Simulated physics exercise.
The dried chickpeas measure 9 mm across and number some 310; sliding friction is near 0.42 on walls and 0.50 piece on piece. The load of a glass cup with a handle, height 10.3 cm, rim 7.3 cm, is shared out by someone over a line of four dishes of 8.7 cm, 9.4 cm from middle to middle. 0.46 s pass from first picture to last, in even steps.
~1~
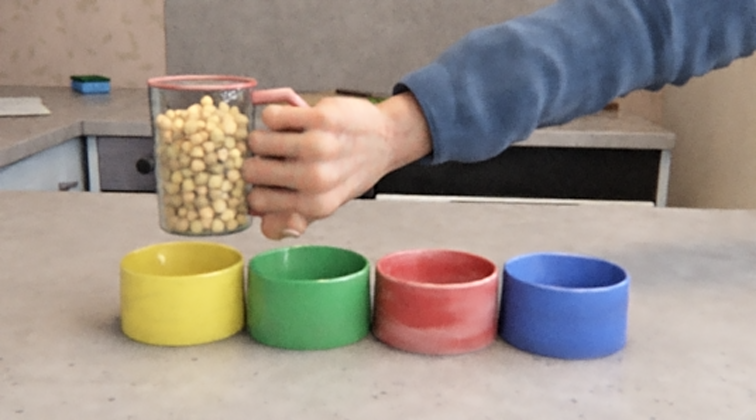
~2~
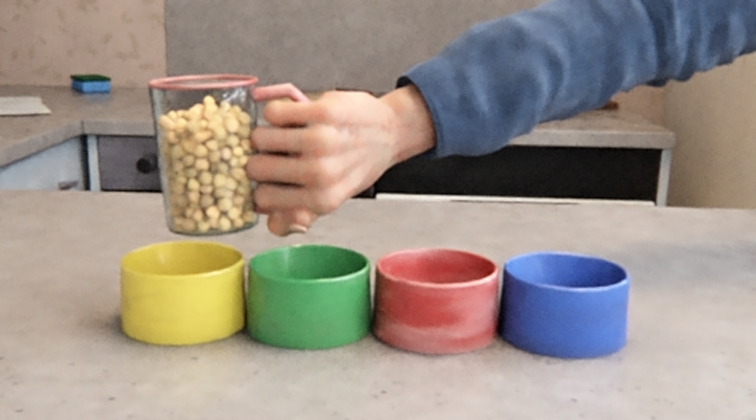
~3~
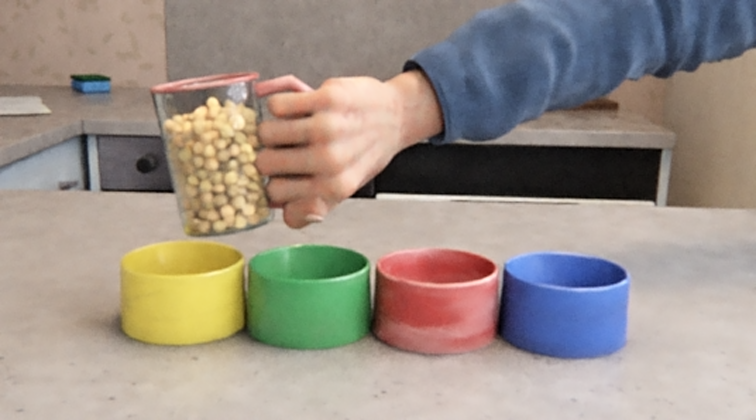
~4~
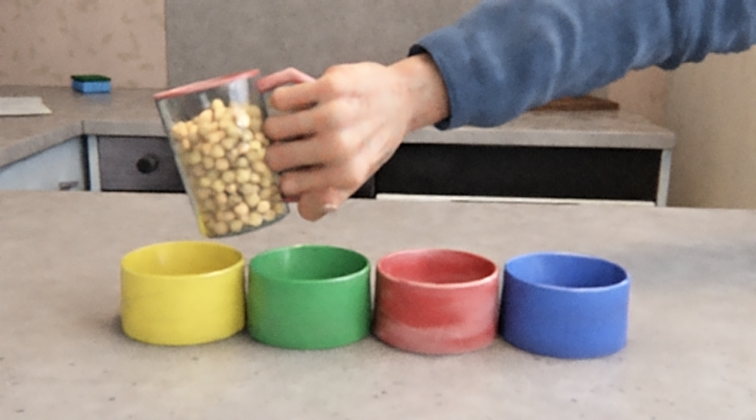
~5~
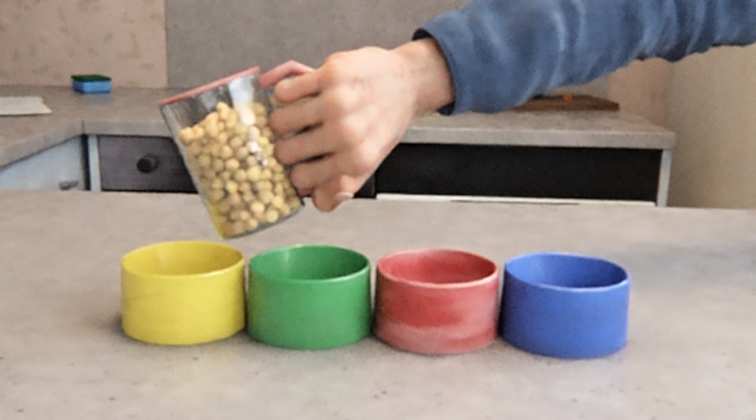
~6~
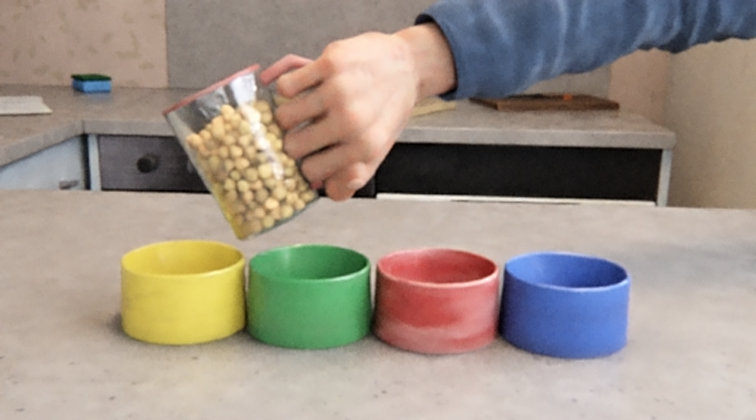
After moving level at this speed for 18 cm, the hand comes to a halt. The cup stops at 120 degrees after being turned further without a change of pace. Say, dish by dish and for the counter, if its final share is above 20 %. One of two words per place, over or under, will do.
In the end red dish: I'd say it gets a fifth at most; blue dish: I'd say it gets a fifth at most; green dish: I'd say it gets more than a fifth; yellow dish: I'd say it gets a fifth at most; counter: I'd say it gets a fifth at most.
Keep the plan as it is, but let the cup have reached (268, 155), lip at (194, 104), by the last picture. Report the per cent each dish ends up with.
Dish by dish: Red 40 percent, blue 0 percent, green 40 percent, yellow 0 percent.
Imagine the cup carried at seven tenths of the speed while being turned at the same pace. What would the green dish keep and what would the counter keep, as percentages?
Green: 60; counter: 20.
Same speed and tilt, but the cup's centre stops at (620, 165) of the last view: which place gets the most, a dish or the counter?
Green.
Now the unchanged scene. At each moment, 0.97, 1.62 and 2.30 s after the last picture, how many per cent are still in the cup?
At the three moments: 100, 10 and 0 percent.
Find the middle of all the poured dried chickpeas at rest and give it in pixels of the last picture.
Look around (314, 286) in the last picture.
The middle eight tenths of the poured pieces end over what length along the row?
That stretch comes to around 5 cm.
Then, 0.97 s after the last picture, tilt 94 degrees; cup holds 100 %.
Then, 1.62 s after the last picture, tilt 120 degrees; cup holds 10 %, green 90 %.
Then, 2.30 s after the last picture, tilt 120 degrees; cup holds 0 %, green 95 %.
In the end, red 0 %, blue 0 %, green 95 %, yellow 0 %, counter 5 %.
